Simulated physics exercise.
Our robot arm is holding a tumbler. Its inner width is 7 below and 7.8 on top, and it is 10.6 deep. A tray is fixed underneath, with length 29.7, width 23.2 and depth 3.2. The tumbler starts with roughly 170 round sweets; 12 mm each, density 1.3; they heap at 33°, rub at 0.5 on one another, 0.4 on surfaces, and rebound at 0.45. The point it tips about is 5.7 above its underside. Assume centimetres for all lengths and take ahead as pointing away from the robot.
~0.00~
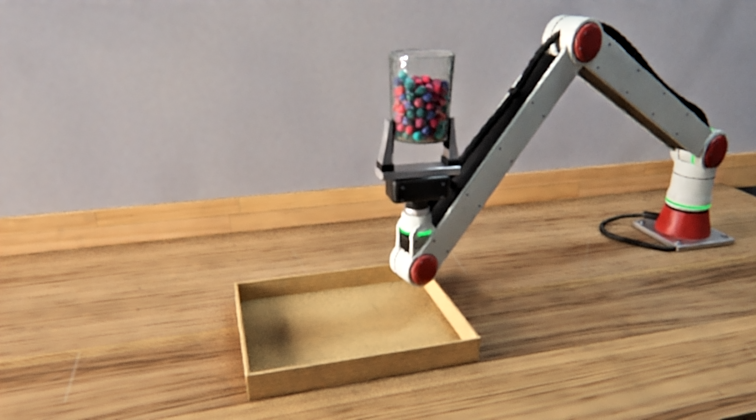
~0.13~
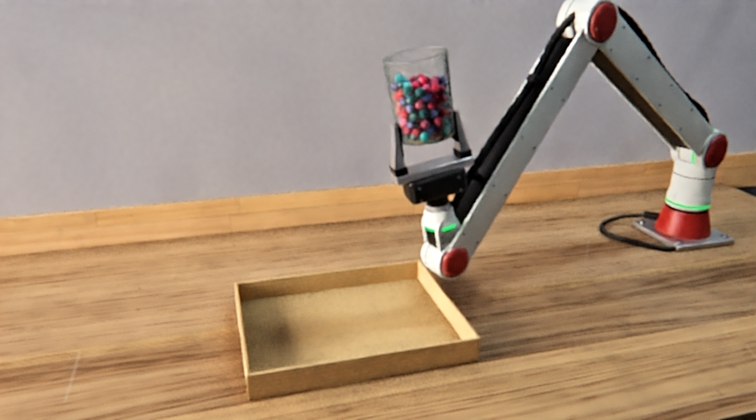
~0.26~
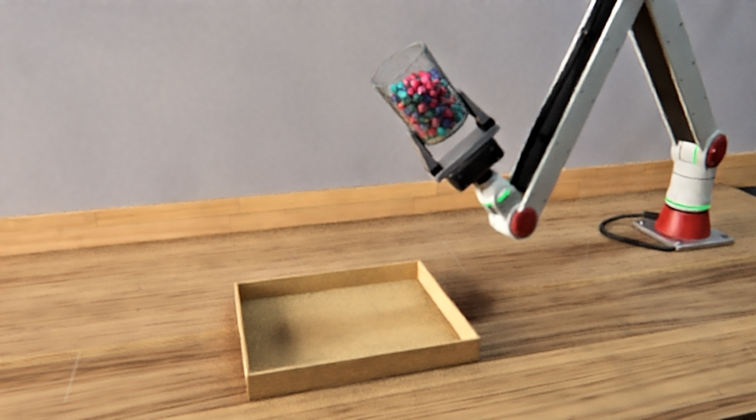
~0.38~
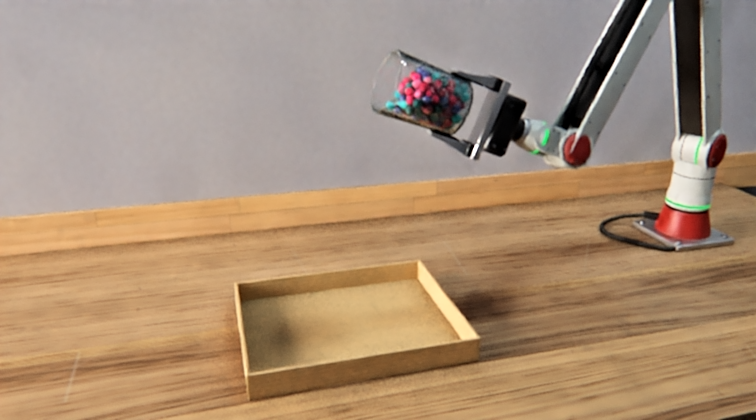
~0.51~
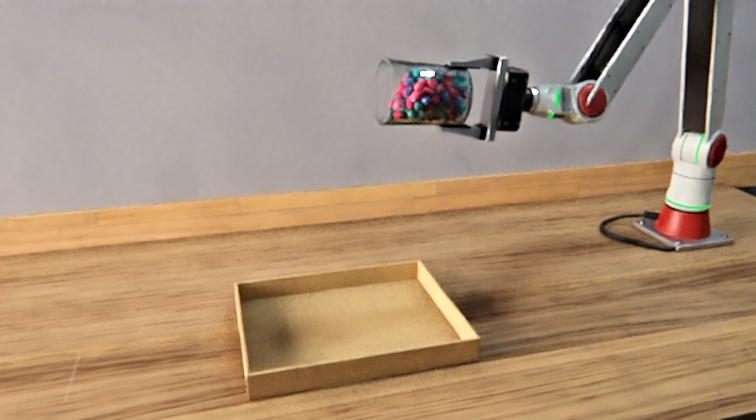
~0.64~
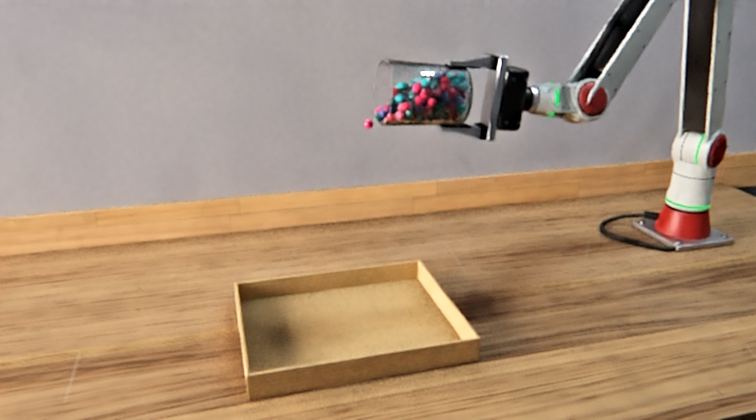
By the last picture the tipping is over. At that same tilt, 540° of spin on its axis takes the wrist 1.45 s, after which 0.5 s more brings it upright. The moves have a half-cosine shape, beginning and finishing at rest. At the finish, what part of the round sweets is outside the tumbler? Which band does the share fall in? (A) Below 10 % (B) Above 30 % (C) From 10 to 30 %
B, above 30 %.
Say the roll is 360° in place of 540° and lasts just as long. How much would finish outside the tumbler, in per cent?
In that case you'd get close to 40 per cent.
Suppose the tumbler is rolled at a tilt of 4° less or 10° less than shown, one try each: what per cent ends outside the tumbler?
I'd expect some 30 per cent, then some 20 per cent.
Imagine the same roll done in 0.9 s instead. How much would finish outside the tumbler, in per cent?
It would then come to about 35 per cent.
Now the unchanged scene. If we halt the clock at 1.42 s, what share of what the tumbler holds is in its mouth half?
Share in mouth half: Approx. 40 %.
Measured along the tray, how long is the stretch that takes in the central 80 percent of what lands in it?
About 22 cm.
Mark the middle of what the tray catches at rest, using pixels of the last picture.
I'd place it near (321, 334) in the last picture.
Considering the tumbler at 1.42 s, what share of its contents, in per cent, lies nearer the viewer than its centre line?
Estimate: Near 70 %.
After 1.42 s, tipped 85°, highest piece 36 above the table; 131 in the tumbler, 28 in the tray, 14 in flight or on a rim.
After 2.20 s, tipped 75°, highest piece 34 above the table; 94 in the tumbler, 76 in the tray, 1 on the table or floor, 2 in flight or on a rim.
After 2.79 s, upright, highest piece 35 above the table; 93 in the tumbler, 79 in the tray, 1 on the table or floor.
After 3.49 s, upright, highest piece 35 above the table; 93 in the tumbler, 79 in the tray, 1 on the table or floor.
In the end, 93 in the tumbler, 79 in the tray, 1 on the table or floor. That is 46 % outside the tumbler.
